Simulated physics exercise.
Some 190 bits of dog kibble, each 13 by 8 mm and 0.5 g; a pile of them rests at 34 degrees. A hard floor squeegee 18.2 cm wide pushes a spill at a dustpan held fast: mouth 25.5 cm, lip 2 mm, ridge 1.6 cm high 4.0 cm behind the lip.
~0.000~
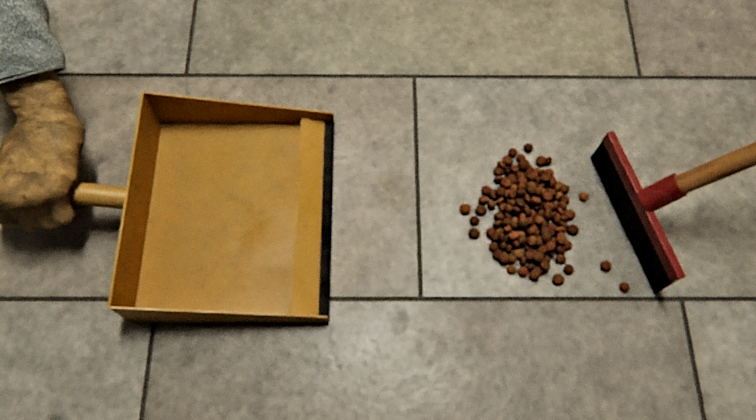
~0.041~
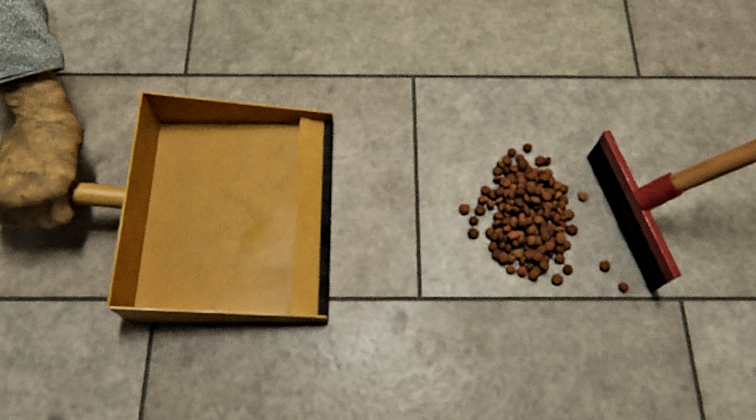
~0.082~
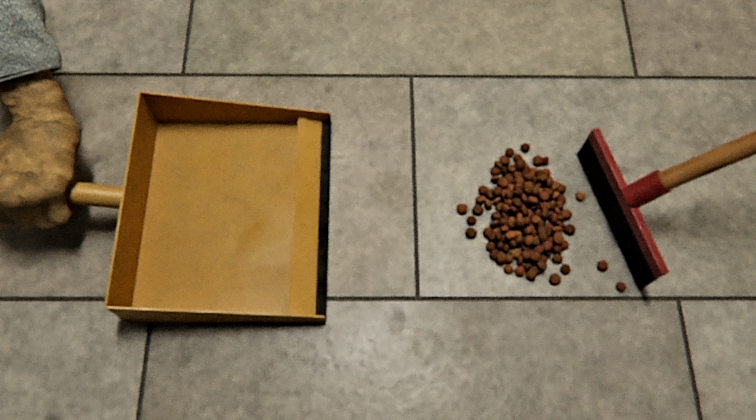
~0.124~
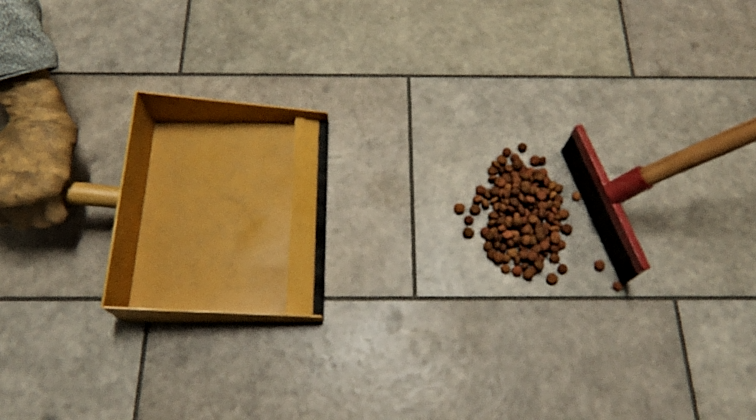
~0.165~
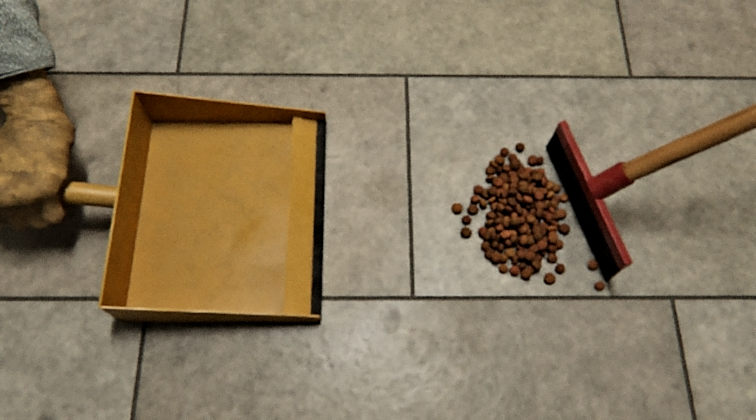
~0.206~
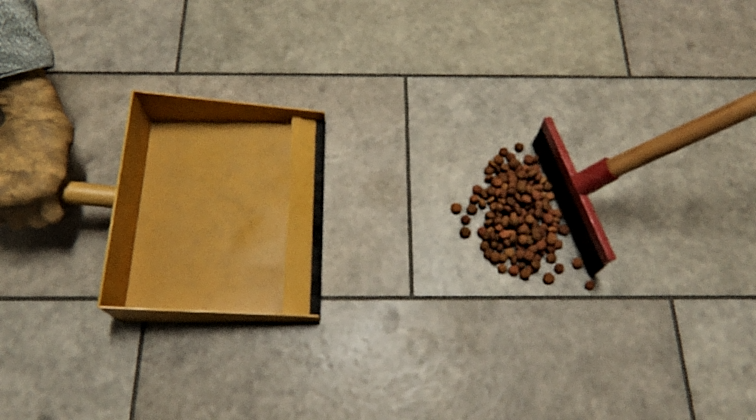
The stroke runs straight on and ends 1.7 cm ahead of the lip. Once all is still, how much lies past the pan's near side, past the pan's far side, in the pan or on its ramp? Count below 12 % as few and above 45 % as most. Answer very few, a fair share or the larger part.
Past the pan's near side: Very few; past the pan's far side: Very few; in the pan or on its ramp: Very few.
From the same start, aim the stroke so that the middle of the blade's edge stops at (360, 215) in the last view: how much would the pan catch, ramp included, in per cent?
Some 15 per cent.
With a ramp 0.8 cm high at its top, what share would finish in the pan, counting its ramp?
In that case some 0 per cent.
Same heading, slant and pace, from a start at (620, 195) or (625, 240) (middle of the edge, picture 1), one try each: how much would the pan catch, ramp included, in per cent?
About 0 and 10 per cent.
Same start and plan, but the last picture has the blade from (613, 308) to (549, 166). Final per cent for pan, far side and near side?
Pan 5, far 0, near 35.
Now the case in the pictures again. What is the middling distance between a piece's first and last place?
About 20 cm.
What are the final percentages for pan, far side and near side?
Near side 0; far side 5; pan 0.
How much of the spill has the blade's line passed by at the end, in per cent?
About 35 per cent.
After 0.52 s, middle of the blade 17 cm from the lip; 0 % over the lip, far side 0 %, near side 0 %.
After 0.73 s, middle of the blade 9 cm from the lip; 0 % over the lip, far side 0 %, near side 0 %.
After 1.05 s, middle of the blade 4 cm from the lip; 0 % over the lip, far side 5 %, near side 0 %.
By 1.5 s all is still; near side 0 %, far side 5 %, pan 0 %, in front of the lip or behind the blade 95 %.
